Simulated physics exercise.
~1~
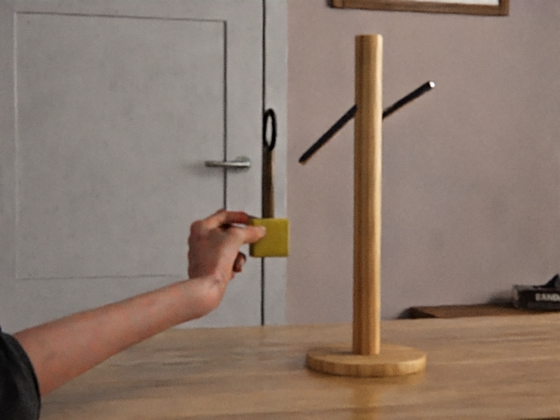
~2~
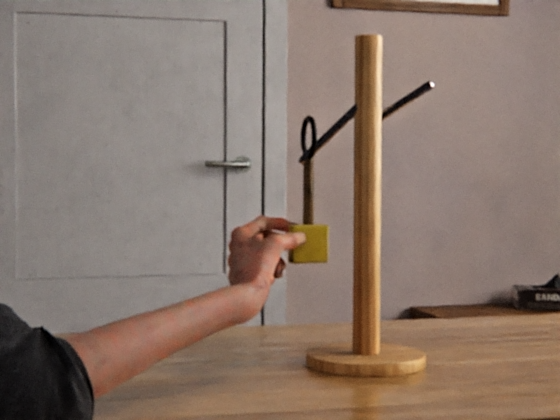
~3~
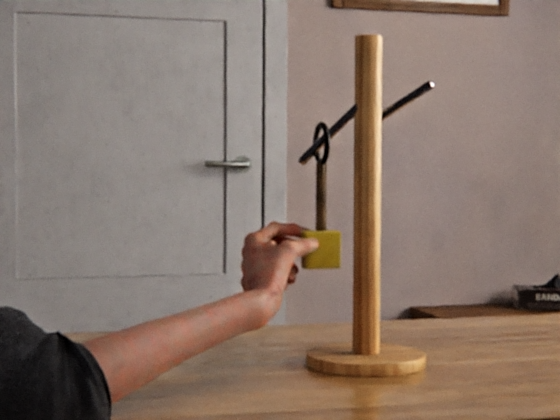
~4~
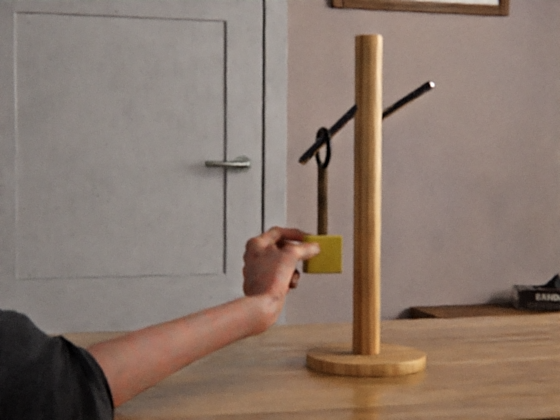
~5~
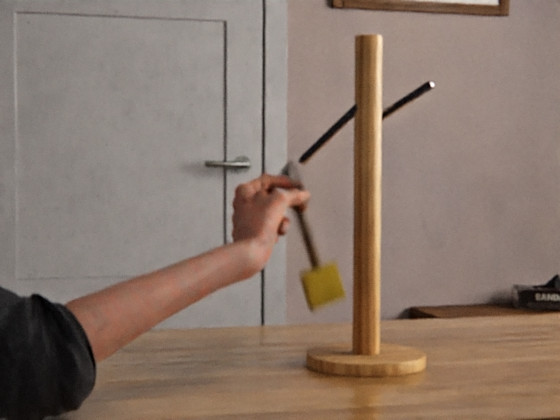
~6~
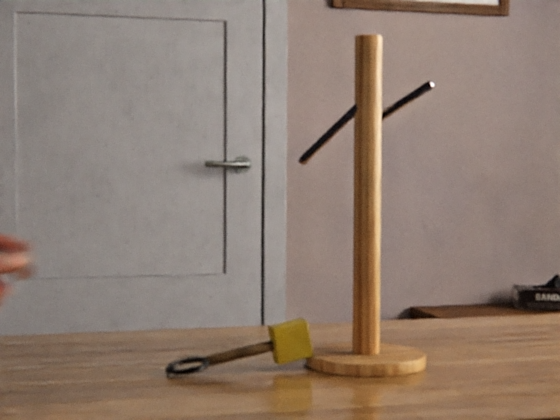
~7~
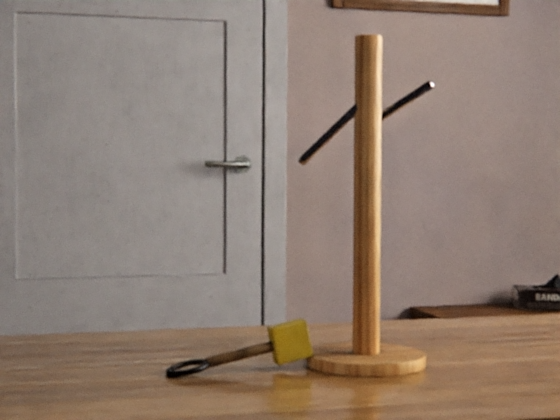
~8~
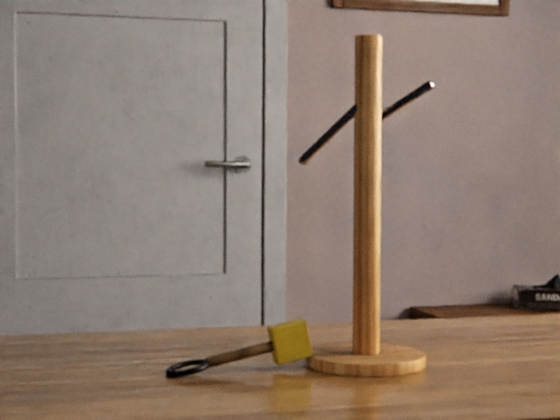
On a wooden table, a hand hangs a yellow brush on a sloping peg, but it falls.
